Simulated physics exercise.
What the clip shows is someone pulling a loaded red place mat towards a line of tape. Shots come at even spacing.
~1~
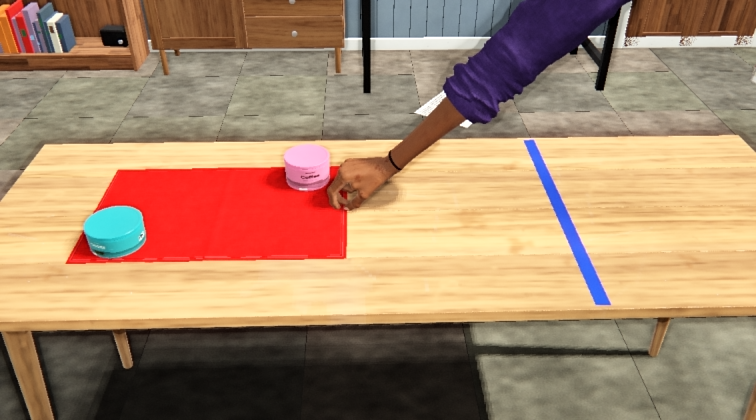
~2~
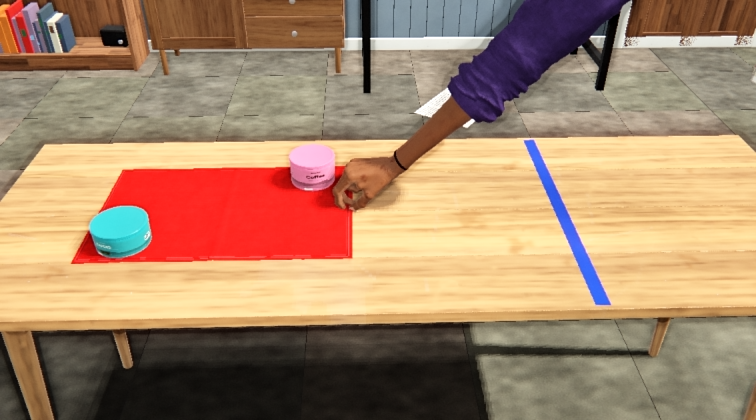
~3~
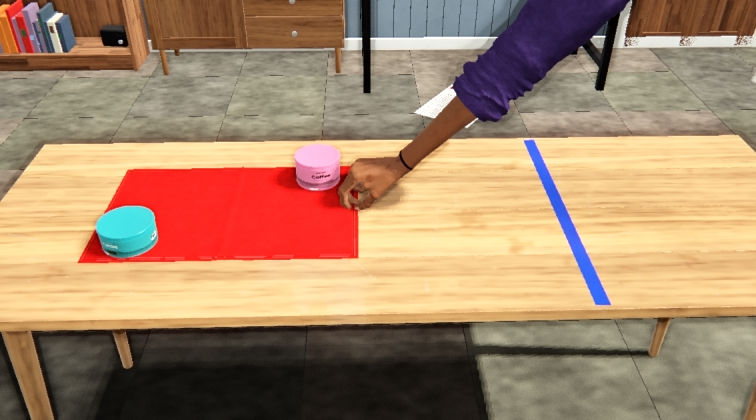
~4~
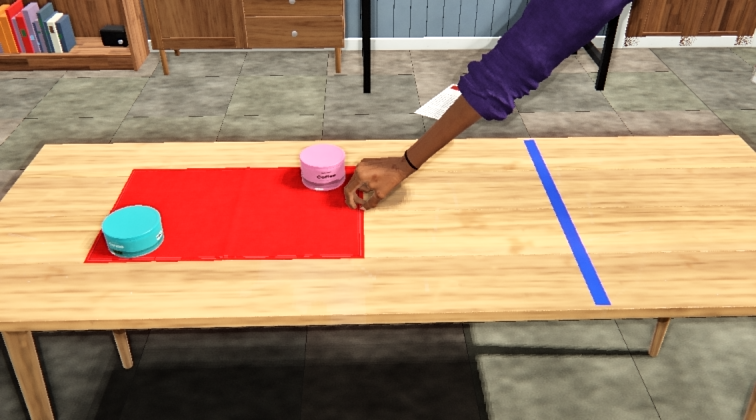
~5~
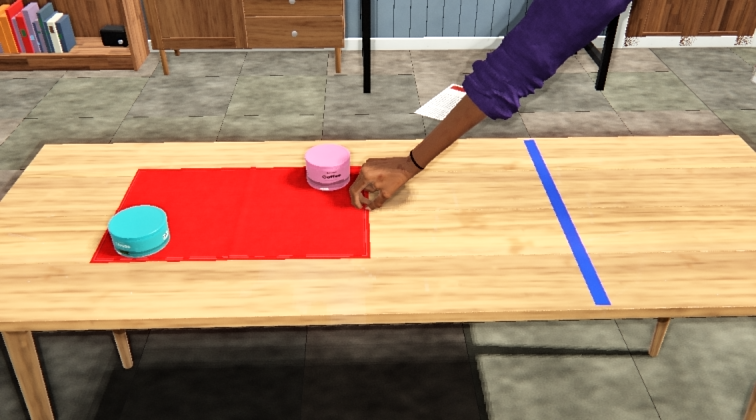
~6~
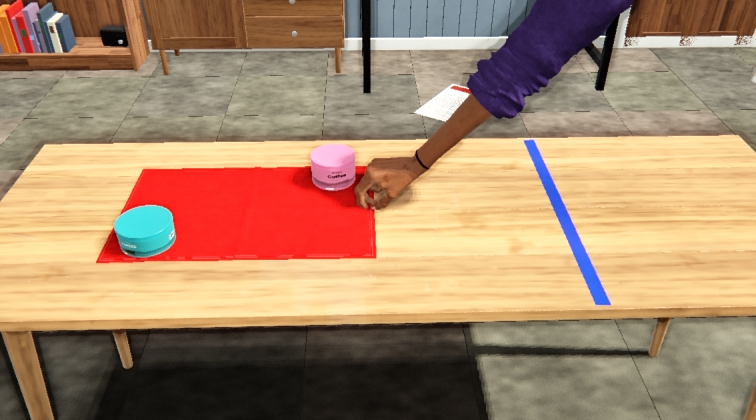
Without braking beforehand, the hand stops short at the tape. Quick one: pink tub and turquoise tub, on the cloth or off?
Pink tub - on. Turquoise tub - on.
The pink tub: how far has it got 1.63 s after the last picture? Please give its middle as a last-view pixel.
At that time it is near pixel (501, 165).
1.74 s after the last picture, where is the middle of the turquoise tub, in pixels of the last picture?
You'd spot it somewhere around (350, 228).
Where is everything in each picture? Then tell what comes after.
In the first picture, place mat end (346, 259); pink tub (307, 155); turquoise tub (113, 222); tape (595, 285).
In the second picture, place mat end (352, 259), far hem (71, 264); turquoise tub (119, 221).
In the third picture, place mat end (358, 258); pink tub (317, 155).
In the fourth picture, place mat end (365, 258), far hem (83, 263); turquoise tub (131, 221).
In the fifth picture, place mat end (370, 258); pink tub (327, 155).
In the sixth picture, place mat end (377, 258), far hem (96, 263); pink tub (333, 155); turquoise tub (144, 221); tape (595, 285).
Then, 1.63 s after the last picture, hem at the tape; pink tub on the cloth near (501, 165); turquoise tub on the cloth near (342, 228).
Then, 1.74 s after the last picture, hem at the tape; pink tub on the cloth near (508, 165); turquoise tub on the cloth near (350, 228).
At rest, hem at the tape; pink tub on the cloth near (507, 165); turquoise tub on the cloth near (350, 228). The pink tub stays on the cloth and the turquoise tub remains aboard.
